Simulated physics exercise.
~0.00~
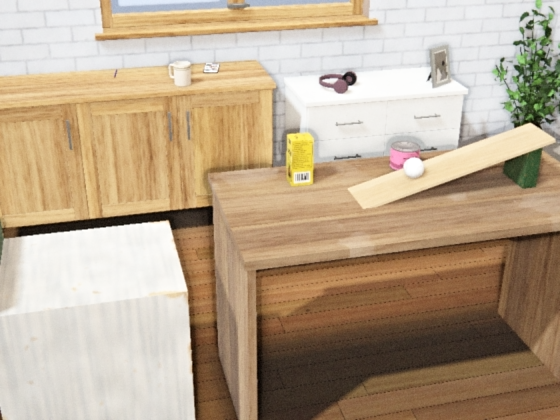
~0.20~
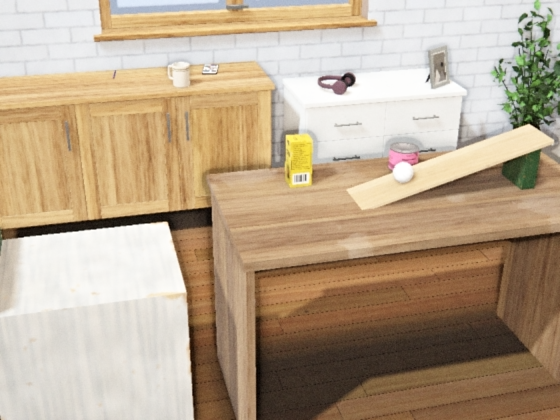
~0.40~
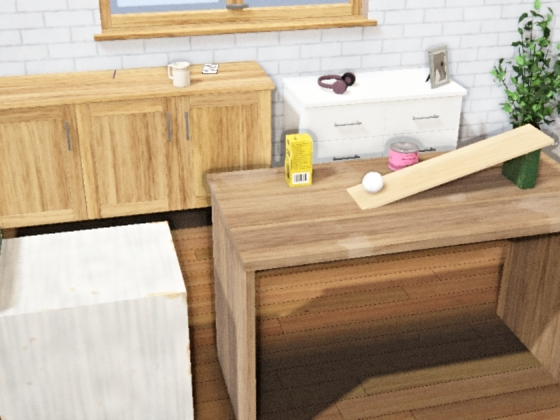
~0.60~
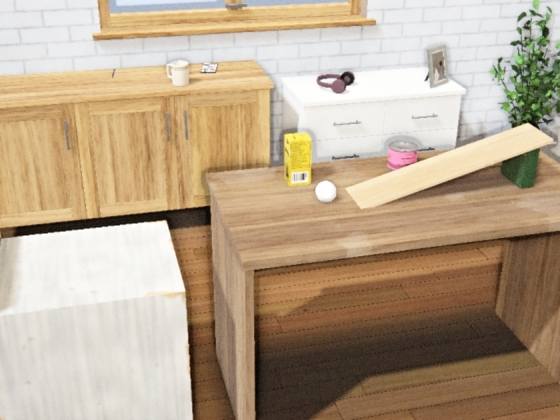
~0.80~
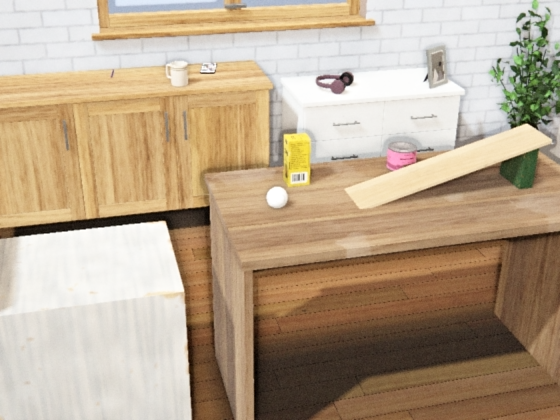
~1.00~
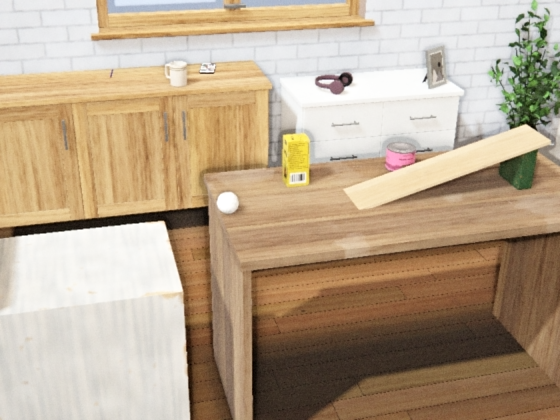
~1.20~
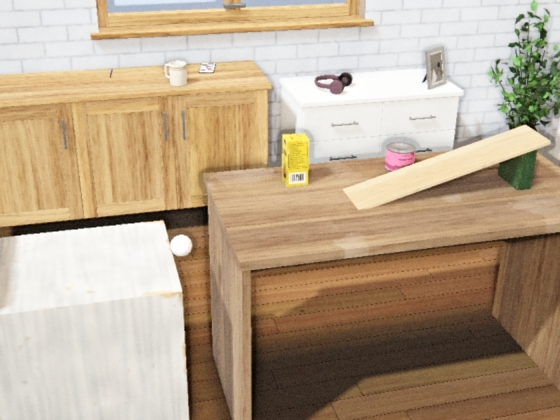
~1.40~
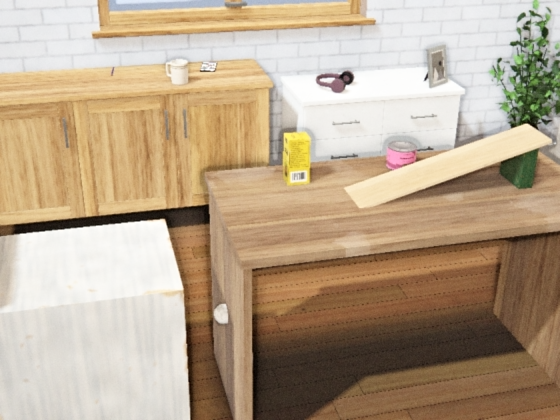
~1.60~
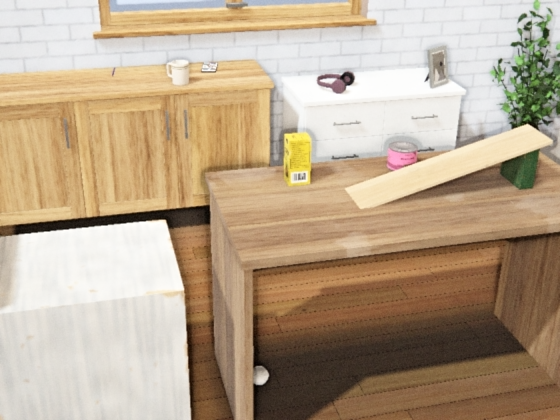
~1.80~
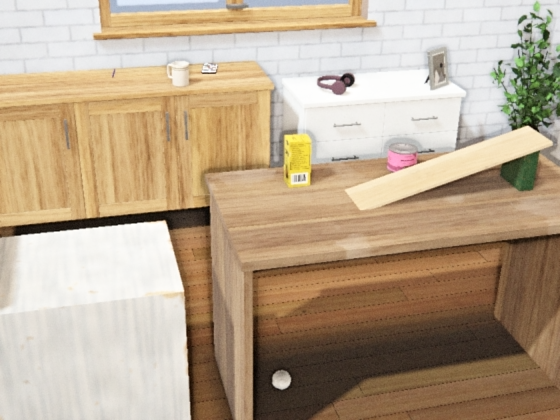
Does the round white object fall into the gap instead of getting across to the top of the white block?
Yes, it comes up short of the white block's top and drops into the gap, ending up low down near the left end of the table.
In this clip, a small round white object rolls left down a sloping board and across a wooden table past a yellow carton, leaves the left edge, drops beside a white block, then heads back right and ends up low down near the table's left end.
